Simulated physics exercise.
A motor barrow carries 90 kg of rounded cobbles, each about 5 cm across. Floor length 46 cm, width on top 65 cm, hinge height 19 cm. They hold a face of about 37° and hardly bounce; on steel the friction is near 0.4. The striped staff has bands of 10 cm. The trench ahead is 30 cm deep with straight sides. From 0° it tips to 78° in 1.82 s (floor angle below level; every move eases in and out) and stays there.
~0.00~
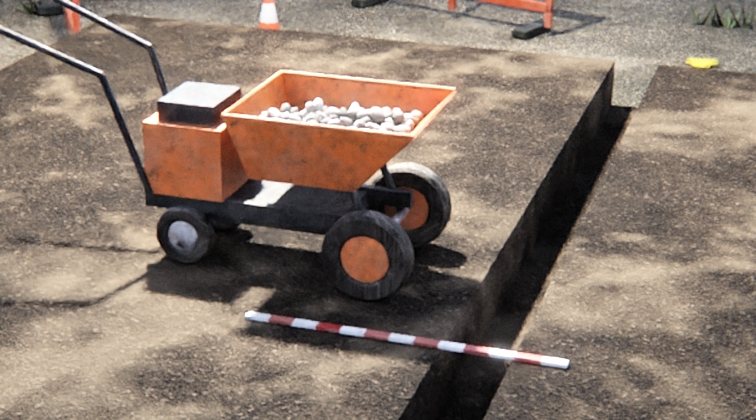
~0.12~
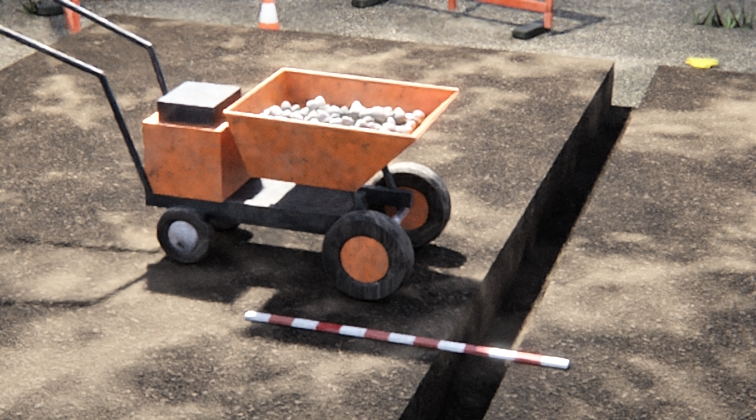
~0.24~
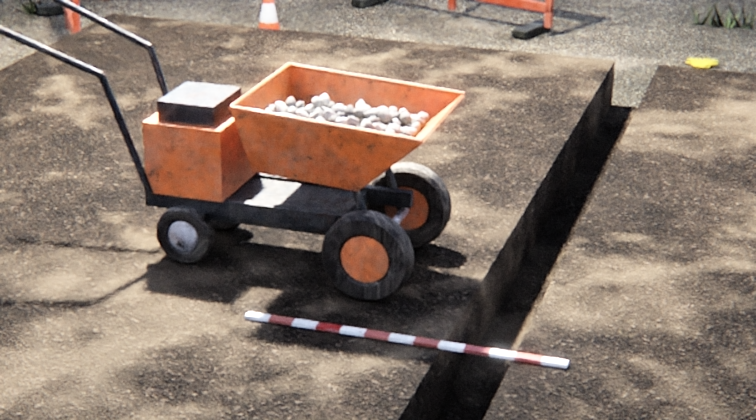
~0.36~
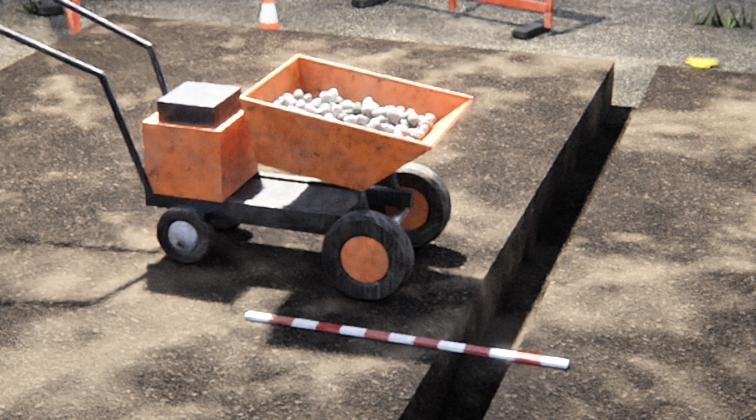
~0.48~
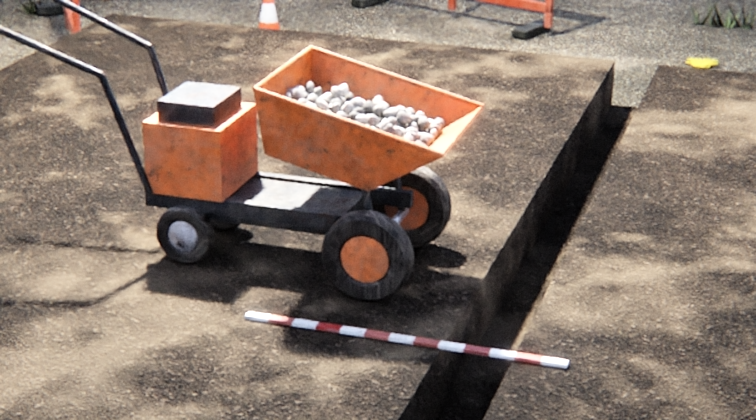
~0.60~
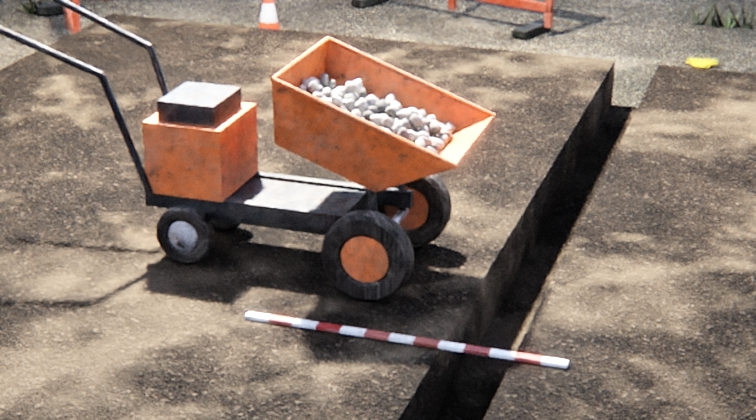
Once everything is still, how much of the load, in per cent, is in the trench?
Close to 37 in a hundred.
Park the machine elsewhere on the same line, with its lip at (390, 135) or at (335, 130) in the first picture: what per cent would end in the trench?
About 70 and 80 per cent.
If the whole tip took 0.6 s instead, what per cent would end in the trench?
Then about 25 per cent.
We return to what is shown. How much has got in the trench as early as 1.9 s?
Some 25 per cent.
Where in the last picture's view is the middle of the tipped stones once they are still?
Around (574, 292).
After 1.4 s the floor is at 66°; 98 % in the skip, 2 % in the trench; the foremost stones are at (532, 252).
After 1.9 s the floor is at 78°; 17 % in the skip, 23 % in the trench, 60 % past the trench; the foremost stones are at (699, 318).
After 2.3 s the floor is at 78°; 0 % in the skip, 36 % in the trench, 64 % past the trench; the foremost stones are past the picture's edge.
After 4.2 s the floor is at 78°; 0 % in the skip, 37 % in the trench, 63 % past the trench; the foremost stones are past the picture's edge.
